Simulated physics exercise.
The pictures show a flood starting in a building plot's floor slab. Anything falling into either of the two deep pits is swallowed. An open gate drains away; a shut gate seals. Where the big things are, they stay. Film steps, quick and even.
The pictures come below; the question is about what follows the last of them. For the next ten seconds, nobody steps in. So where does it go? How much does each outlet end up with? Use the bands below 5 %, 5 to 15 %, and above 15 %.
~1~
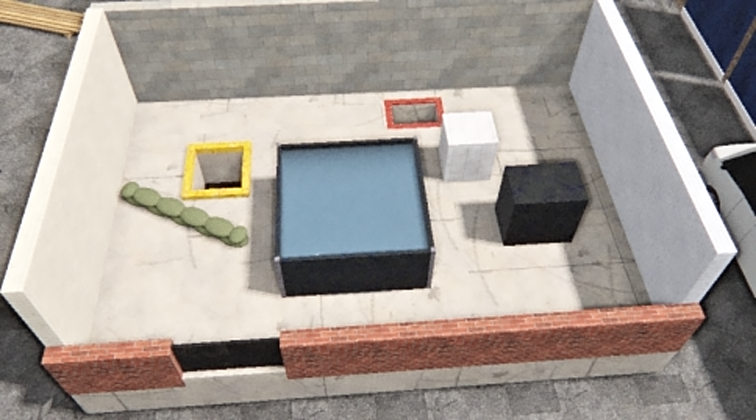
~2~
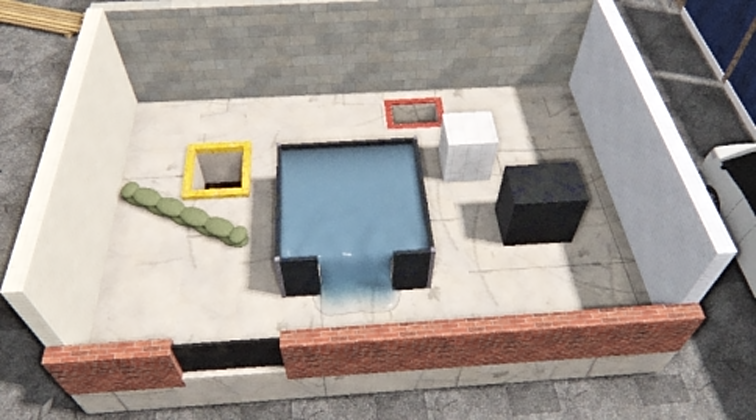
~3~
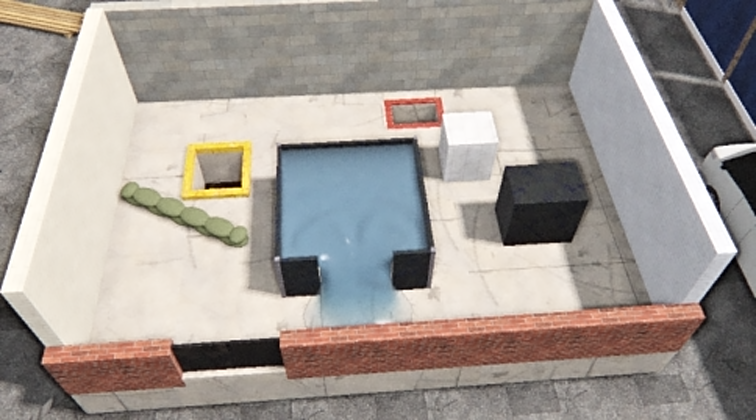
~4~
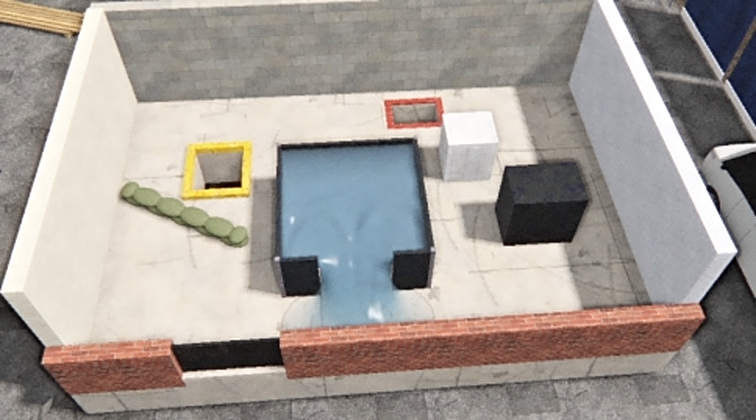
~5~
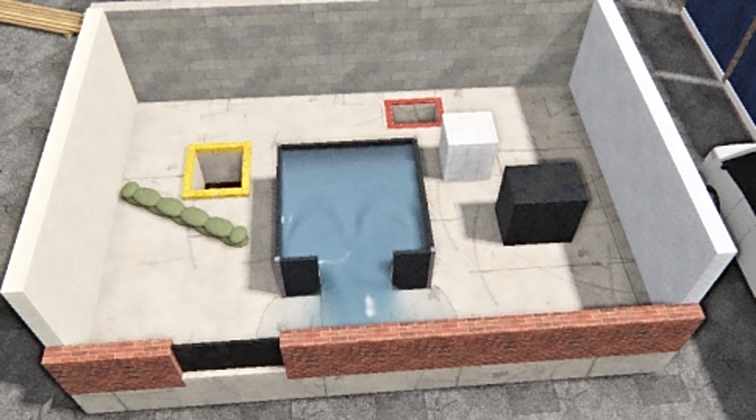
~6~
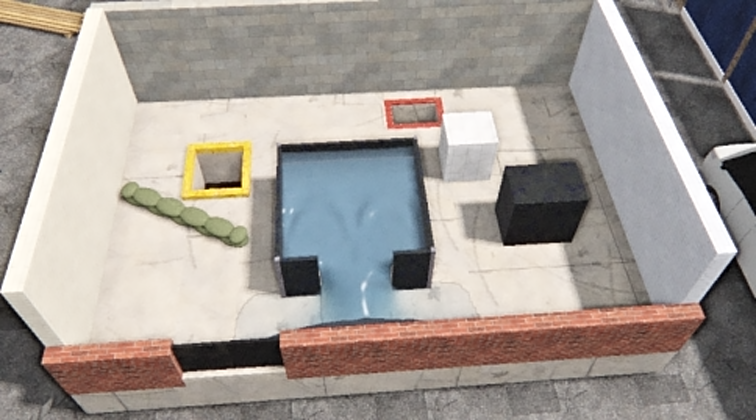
Once it settles, the gate ends up with below 5 %, the yellow pit ends up with below 5 %, the red pit ends up with 5 to 15 %.
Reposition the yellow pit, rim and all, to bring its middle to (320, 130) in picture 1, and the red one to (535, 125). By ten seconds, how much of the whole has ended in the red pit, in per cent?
Roughly, in per cent: Red 14.
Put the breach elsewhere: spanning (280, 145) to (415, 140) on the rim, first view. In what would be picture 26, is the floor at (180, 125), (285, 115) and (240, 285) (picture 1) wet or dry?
First point swamped, second point swamped, third point spared.
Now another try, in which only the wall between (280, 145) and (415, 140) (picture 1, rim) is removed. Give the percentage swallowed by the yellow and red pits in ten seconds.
For yellow it's about 8 per cent, and for red about 40 per cent.
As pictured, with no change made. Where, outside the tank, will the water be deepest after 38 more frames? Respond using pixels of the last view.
I'd mark about pixel (192, 361).
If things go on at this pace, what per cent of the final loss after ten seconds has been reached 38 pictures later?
Roughly 20 percent.
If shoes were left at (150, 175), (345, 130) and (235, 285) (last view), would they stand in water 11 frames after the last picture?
Taking them in the order given: Spared, then spared, then swamped.
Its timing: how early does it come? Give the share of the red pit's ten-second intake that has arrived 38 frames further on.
About 20 per cent.
A moment on, water covers 30 % of the floor; the gate 0 %, the yellow pit 0 %, the red pit 0 %.
Next, water covers 40 % of the floor; the gate 0 %, the yellow pit 0 %, the red pit 0 %.
Then, water covers 65 % of the floor; the gate 0 %, the yellow pit 0 %, the red pit 0 %.
Later, water covers 85 % of the floor; the gate 0 %, the yellow pit 0 %, the red pit 1 %.
In the end, water covers 95 % of the floor; the gate 0 %, the yellow pit 0 %, the red pit 7 %.
